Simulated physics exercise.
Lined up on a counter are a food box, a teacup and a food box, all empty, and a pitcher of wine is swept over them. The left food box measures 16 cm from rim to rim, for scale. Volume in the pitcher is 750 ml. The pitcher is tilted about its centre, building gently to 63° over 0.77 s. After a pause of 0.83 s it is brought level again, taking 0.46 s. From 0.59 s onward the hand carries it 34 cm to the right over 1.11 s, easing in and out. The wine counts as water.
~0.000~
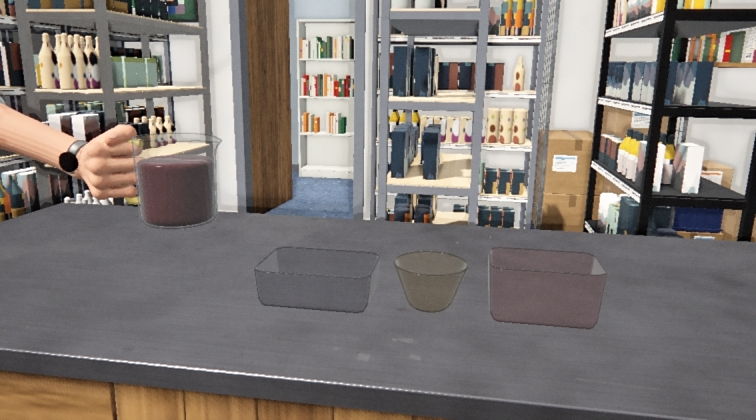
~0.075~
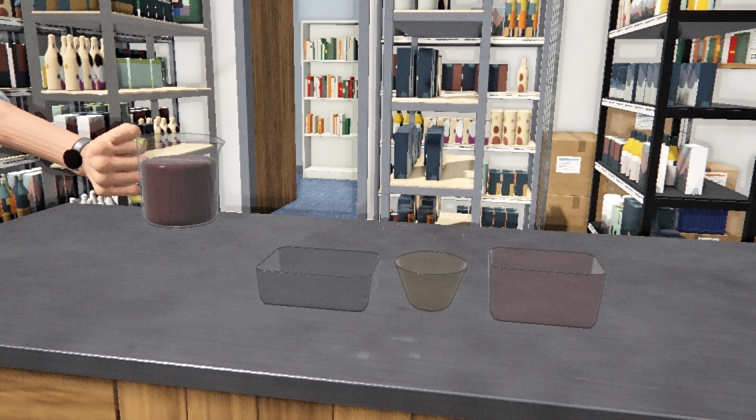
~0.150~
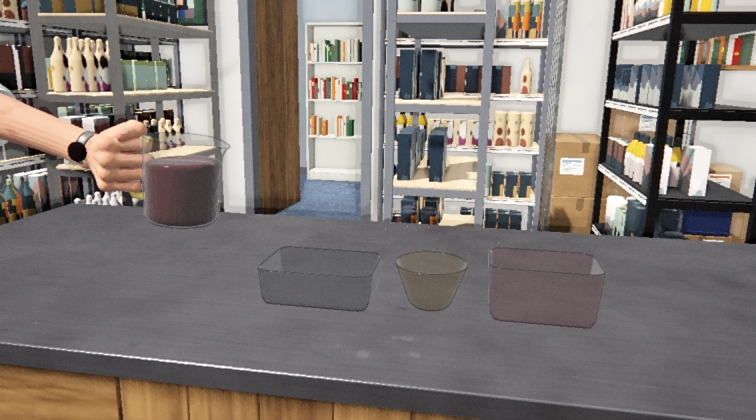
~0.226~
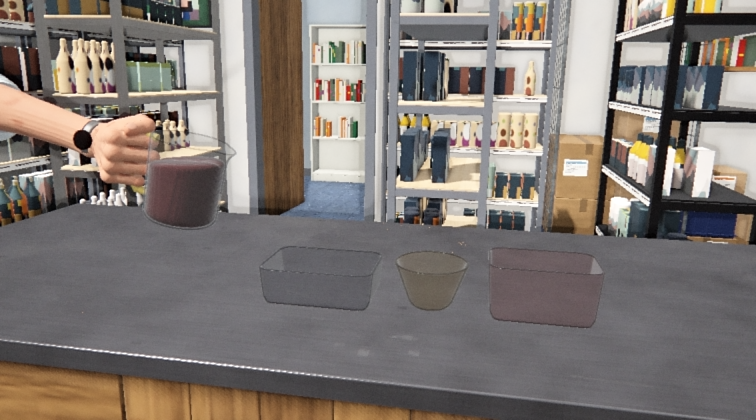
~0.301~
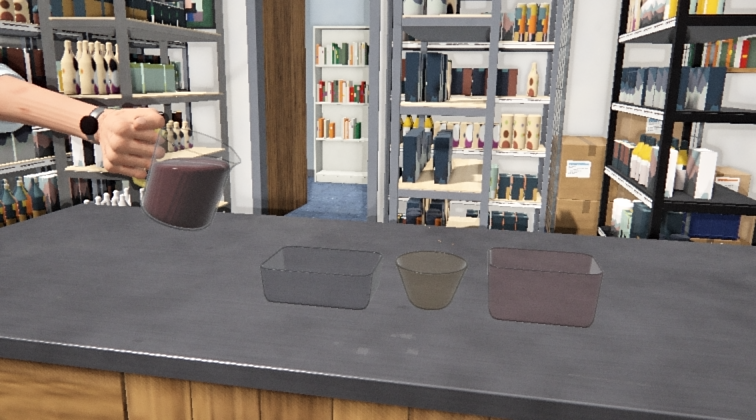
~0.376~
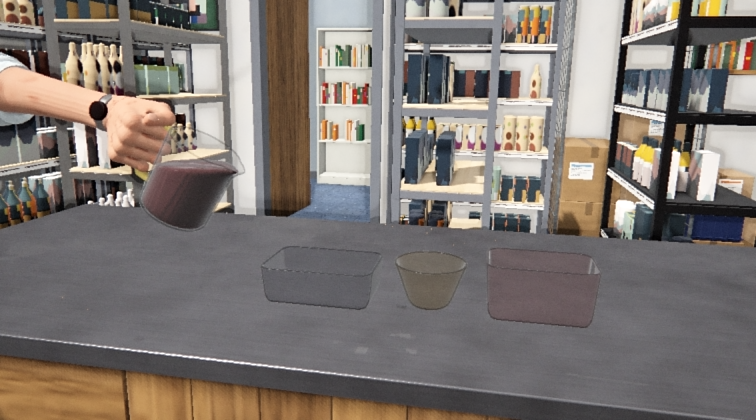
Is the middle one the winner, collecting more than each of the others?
No, the left one collects more.
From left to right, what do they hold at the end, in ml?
Roughly 200 ml, 60 ml and 90 ml, from left to right.
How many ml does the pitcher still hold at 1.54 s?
About 330 ml.
After 0.84 s the tilt is 63° and from the left they hold 95 ml, 0 ml, 0 ml, the pitcher 595 ml, and 20 ml is on the counter.
After 1.18 s the tilt is 63° and from the left they hold 195 ml, 0 ml, 0 ml, the pitcher 460 ml, and 25 ml is on the counter.
After 1.54 s the tilt is 63° and from the left they hold 200 ml, 50 ml, 5 ml, the pitcher 330 ml, and 90 ml is on the counter.
After 1.92 s the tilt is 13° and from the left they hold 200 ml, 65 ml, 90 ml, the pitcher 275 ml, and 125 ml is on the counter.
In the end from the left they hold 200 ml, 65 ml, 90 ml, the pitcher 275 ml, and 125 ml is on the counter.
